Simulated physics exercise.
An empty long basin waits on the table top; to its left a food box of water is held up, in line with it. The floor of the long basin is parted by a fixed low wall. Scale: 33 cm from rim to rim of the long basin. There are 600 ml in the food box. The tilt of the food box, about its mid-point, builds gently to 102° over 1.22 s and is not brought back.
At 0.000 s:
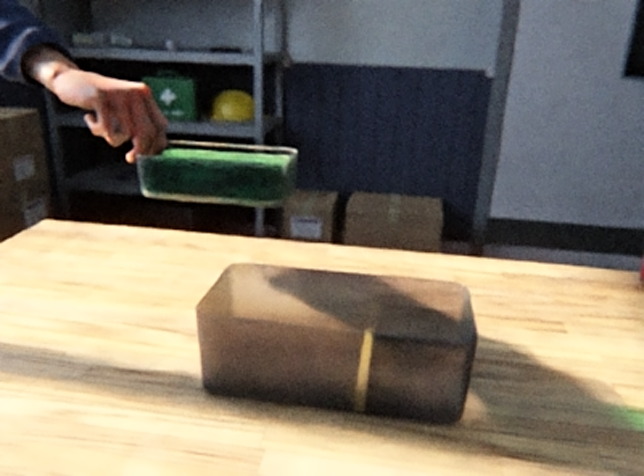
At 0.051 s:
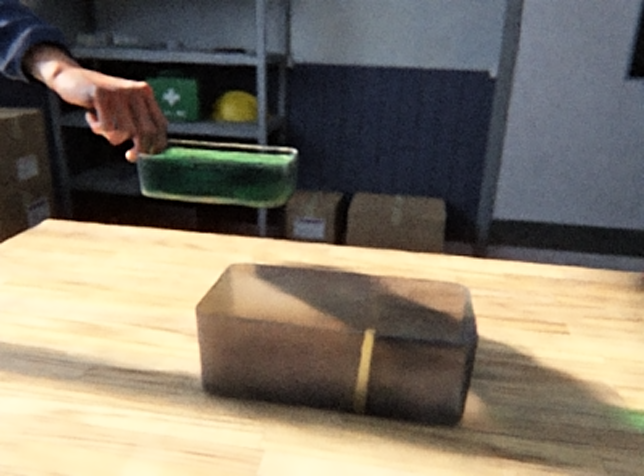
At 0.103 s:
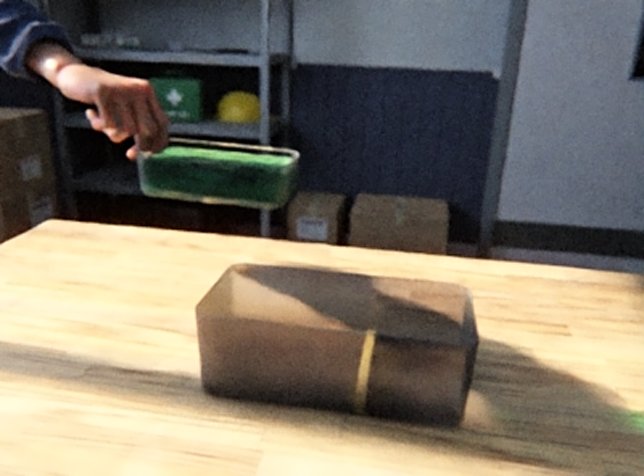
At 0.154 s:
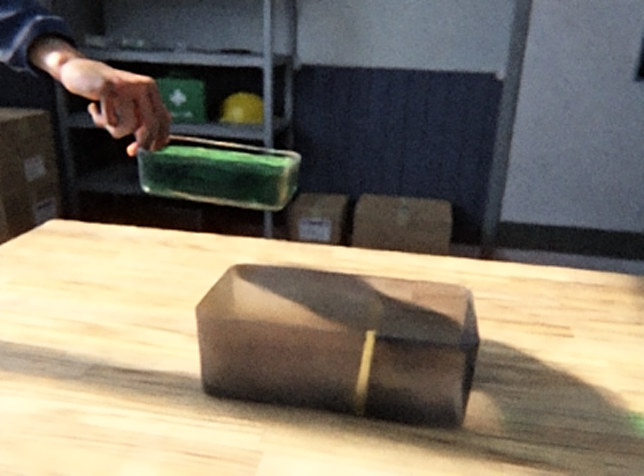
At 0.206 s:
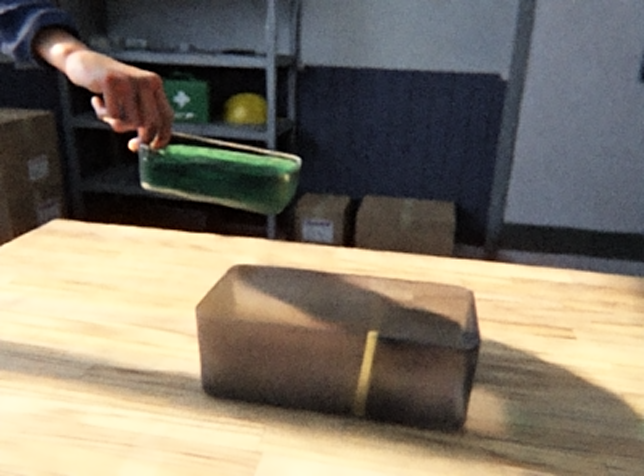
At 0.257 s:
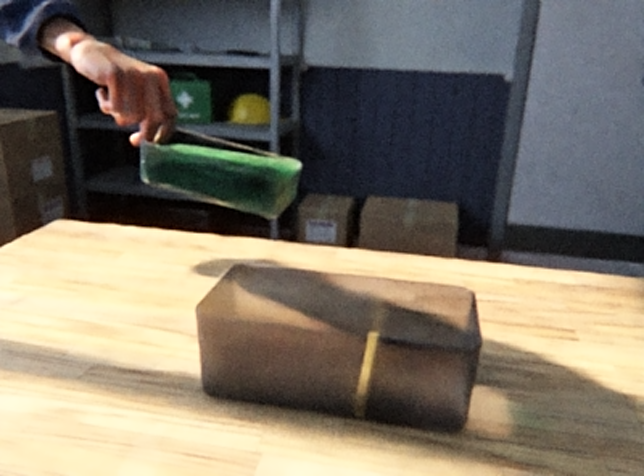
A hand holds up a clear box of green liquid and slowly tilts it right.
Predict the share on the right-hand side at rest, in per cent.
About 18 per cent.
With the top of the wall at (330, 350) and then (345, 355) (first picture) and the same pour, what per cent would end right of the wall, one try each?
In turn about 65 and 50 per cent.
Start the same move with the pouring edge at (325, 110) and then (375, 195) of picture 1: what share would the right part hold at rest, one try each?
In turn about 60 and 75 per cent.
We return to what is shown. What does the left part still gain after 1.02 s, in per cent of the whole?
About 4 per cent.
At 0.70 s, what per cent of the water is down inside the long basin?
About 34 per cent.
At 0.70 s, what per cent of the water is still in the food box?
Near 20 in a hundred.
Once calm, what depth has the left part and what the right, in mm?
Left about 16 mm, right about 6 mm.
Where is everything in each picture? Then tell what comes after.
In the first frame, it leans 0°; its right rim is at (292, 159); the water meets the walls at (154, 154) and (291, 163); the long basin's rim runs from (214, 286) to (472, 312); the wall's top is at (366, 357).
In the second frame, it leans 0°; its right rim is at (292, 159); the water meets the walls at (154, 154) and (291, 164).
In the third frame, it leans 2°; its right rim is at (293, 161); the water meets the walls at (155, 153) and (292, 165).
In the fourth frame, it leans 4°; its right rim is at (294, 164); the water meets the walls at (156, 152) and (293, 166).
In the fifth frame, it leans 7°; its right rim is at (295, 168); the water meets the walls at (157, 150) and (294, 167).
In the sixth frame, it leans 11°; its right rim is at (296, 173); the water meets the walls at (158, 150) and (296, 169).
By 0.70 s the tilt is 62° and 20 per cent is still to pour, 30 is left of the wall and 3 right of it.
By 1.02 s the tilt is 95° and 4 per cent is still to pour, 74 is left of the wall and 14 right of it.
By 1.35 s the tilt is 102° and 0 per cent is still to pour, 81 is left of the wall and 15 right of it.
By 1.72 s the tilt is 102° and 0 per cent is still to pour, 78 is left of the wall and 18 right of it.
At rest 78 per cent lies left of the wall, 18 right of it and 3 outside.
